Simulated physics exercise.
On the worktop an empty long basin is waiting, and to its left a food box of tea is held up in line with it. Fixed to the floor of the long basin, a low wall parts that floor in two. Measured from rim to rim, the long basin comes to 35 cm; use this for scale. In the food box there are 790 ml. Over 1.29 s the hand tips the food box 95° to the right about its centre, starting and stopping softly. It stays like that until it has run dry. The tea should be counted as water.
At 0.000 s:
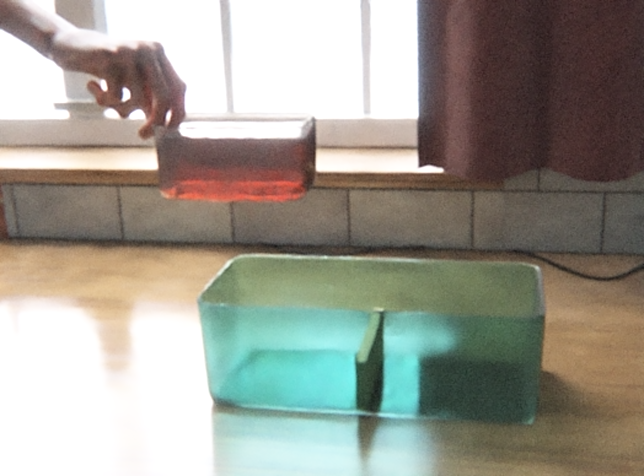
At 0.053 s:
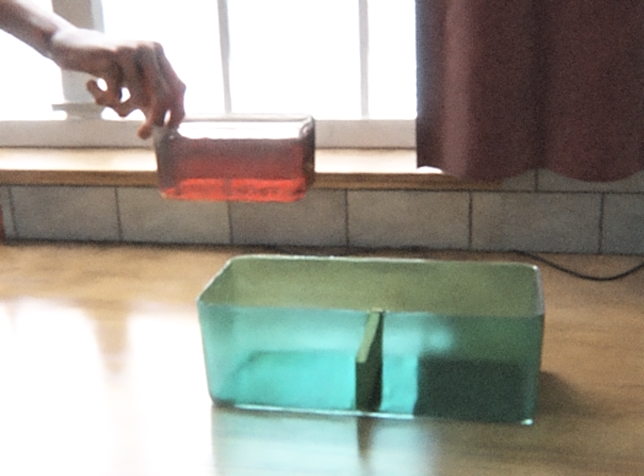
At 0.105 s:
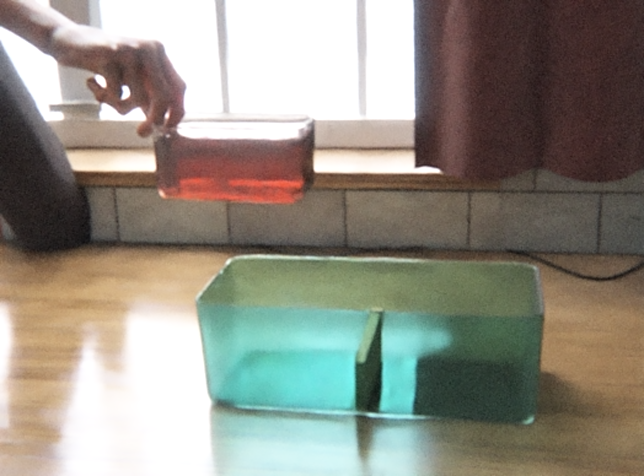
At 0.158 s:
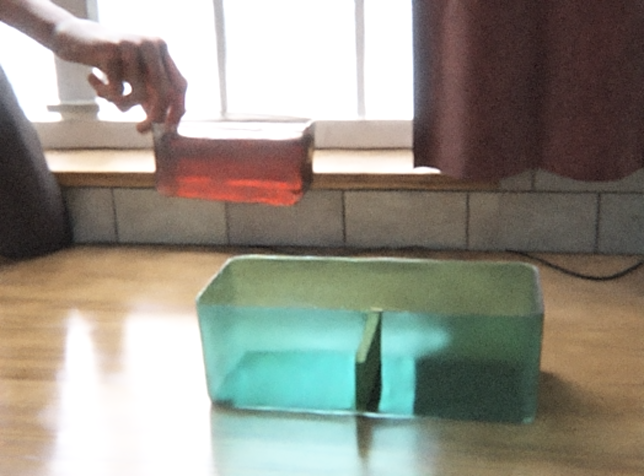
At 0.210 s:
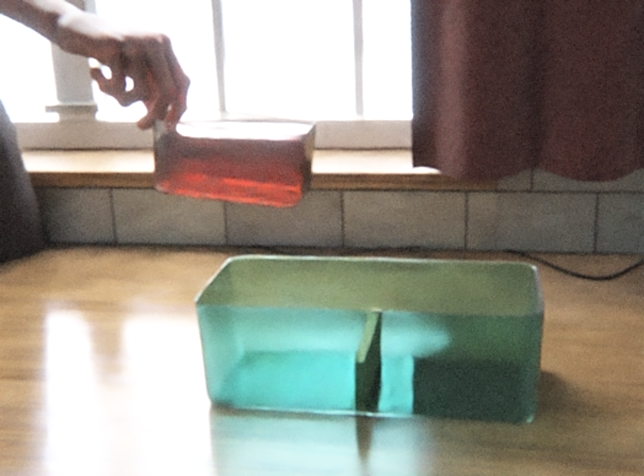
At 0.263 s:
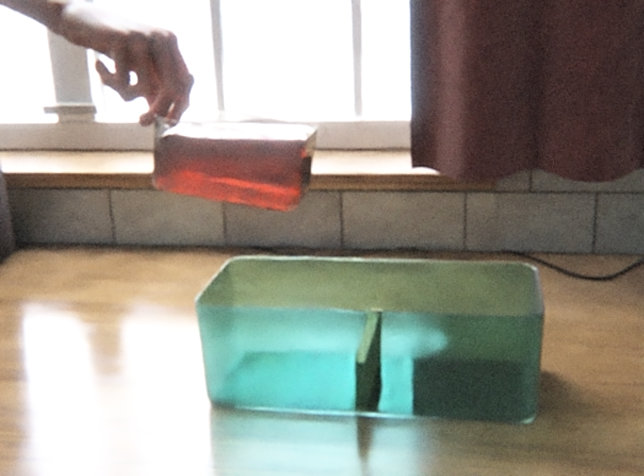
Hand holding a box of reddish tea above an empty green divided basin, slowly tilting it slightly to the right.
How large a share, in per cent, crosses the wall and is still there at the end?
A share of about 67 per cent.
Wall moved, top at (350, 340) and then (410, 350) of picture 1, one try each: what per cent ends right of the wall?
75 then 25 %.
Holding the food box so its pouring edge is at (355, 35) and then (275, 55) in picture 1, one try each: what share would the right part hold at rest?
90 and 60 %.
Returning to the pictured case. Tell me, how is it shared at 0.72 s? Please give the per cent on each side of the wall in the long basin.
3 per cent left and 12 right, roughly.
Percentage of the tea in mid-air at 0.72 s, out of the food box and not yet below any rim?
30 %.
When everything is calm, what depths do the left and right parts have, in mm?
Left roughly 10 mm; right roughly 22 mm.
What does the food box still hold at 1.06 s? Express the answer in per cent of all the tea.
Roughly 14 percent remains.
Then, 0.72 s in, the tilt is 56° and 56 per cent is still to pour, 3 is left of the wall and 13 right of it.
Then, 1.06 s in, the tilt is 88° and 14 per cent is still to pour, 13 is left of the wall and 67 right of it.
Then, 1.41 s in, the tilt is 95° and 3 per cent is still to pour, 28 is left of the wall and 67 right of it.
Then, 1.79 s in, the tilt is 95° and 1 per cent is still to pour, 31 is left of the wall and 67 right of it.
Finally, 32 per cent lies left of the wall, 67 right of it and 1 outside.
